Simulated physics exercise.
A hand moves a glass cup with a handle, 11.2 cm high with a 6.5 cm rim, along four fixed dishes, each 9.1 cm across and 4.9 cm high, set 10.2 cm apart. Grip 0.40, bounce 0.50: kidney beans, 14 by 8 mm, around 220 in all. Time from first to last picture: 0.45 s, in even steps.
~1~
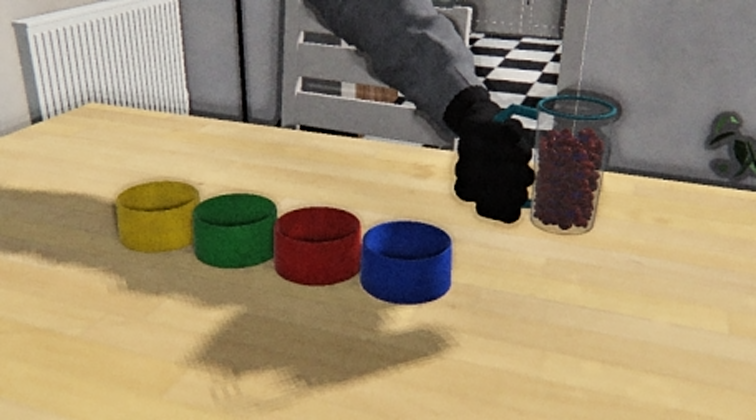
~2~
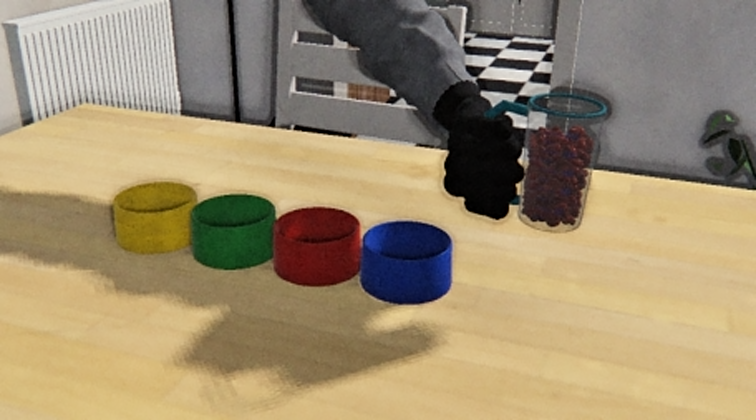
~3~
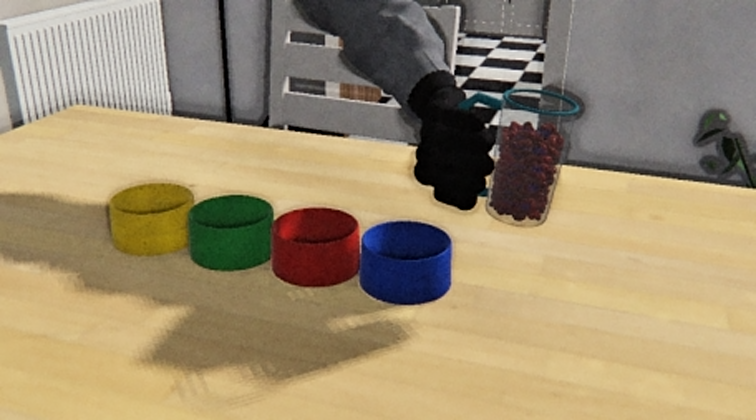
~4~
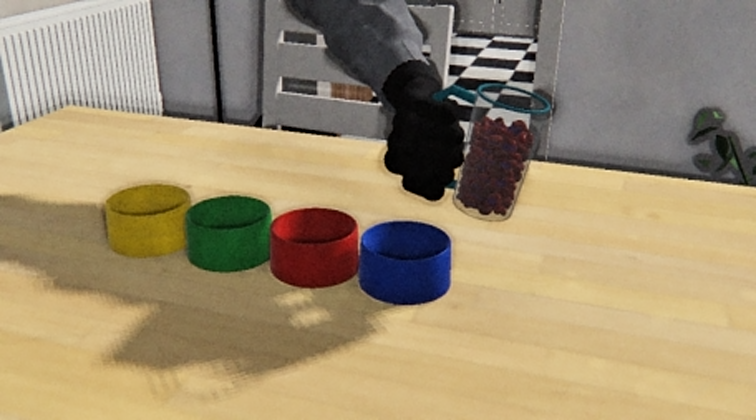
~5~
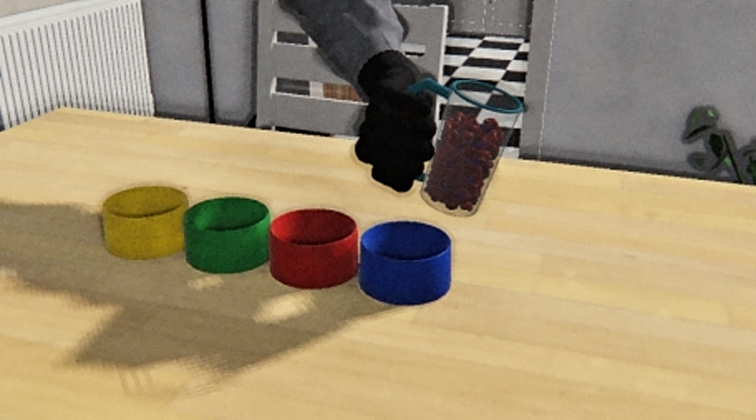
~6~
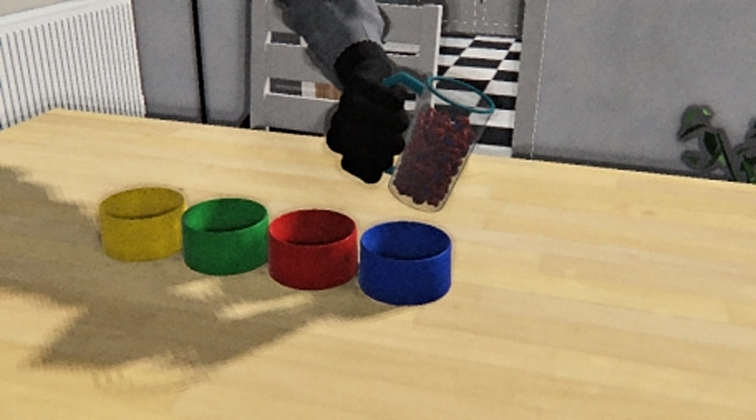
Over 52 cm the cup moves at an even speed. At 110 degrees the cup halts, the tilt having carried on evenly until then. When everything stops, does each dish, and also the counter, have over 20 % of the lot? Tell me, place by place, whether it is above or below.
Red: Below the mark; blue: Below the mark; green: Below the mark; yellow: Above the mark; counter: Below the mark.
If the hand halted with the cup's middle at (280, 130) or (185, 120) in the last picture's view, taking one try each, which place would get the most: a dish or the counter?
Try 1 - red; try 2 - green.
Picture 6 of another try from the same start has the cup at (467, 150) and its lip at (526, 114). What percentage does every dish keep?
Then red 0, blue 0, green 10, and yellow 90.
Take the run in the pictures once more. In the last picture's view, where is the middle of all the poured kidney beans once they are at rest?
Near (147, 222).
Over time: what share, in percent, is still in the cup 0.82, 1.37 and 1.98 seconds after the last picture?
Close to 100, 100 and 60 per cent respectively.
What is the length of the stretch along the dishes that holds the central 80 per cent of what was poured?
I'd put it at close to 5 cm.
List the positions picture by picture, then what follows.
The first frame shows cup at (569, 166), tilt 0 degrees, lip at (614, 112), moved 0.0 cm; middle of the pieces at (571, 179); blue dish at (407, 240); red dish at (318, 225); green dish at (235, 210); yellow dish at (158, 197).
The second frame shows cup at (558, 164), tilt 2 degrees, lip at (604, 110), moved 1.1 cm; middle of the pieces at (560, 176).
The third frame shows cup at (528, 159), tilt 6 degrees, lip at (577, 109), moved 3.9 cm; middle of the pieces at (529, 171).
The fourth frame shows cup at (497, 154), tilt 11 degrees, lip at (548, 109), moved 6.7 cm; middle of the pieces at (497, 167).
The fifth frame shows cup at (467, 150), tilt 15 degrees, lip at (521, 109), moved 9.6 cm; middle of the pieces at (467, 162).
The sixth frame shows cup at (438, 147), tilt 20 degrees, lip at (493, 109), moved 12.6 cm; middle of the pieces at (436, 159); blue dish at (406, 241); red dish at (313, 228); green dish at (225, 215); yellow dish at (143, 204).
Then, 0.82 s after the last picture, tilt 62 degrees; cup holds 100 %.
Then, 1.37 s after the last picture, tilt 90 degrees; cup holds 100 %.
Then, 1.98 s after the last picture, tilt 110 degrees; cup holds 60 %, yellow 35 %.
In the end, red 0 %, blue 0 %, green 0 %, yellow 100 %, counter 0 %.
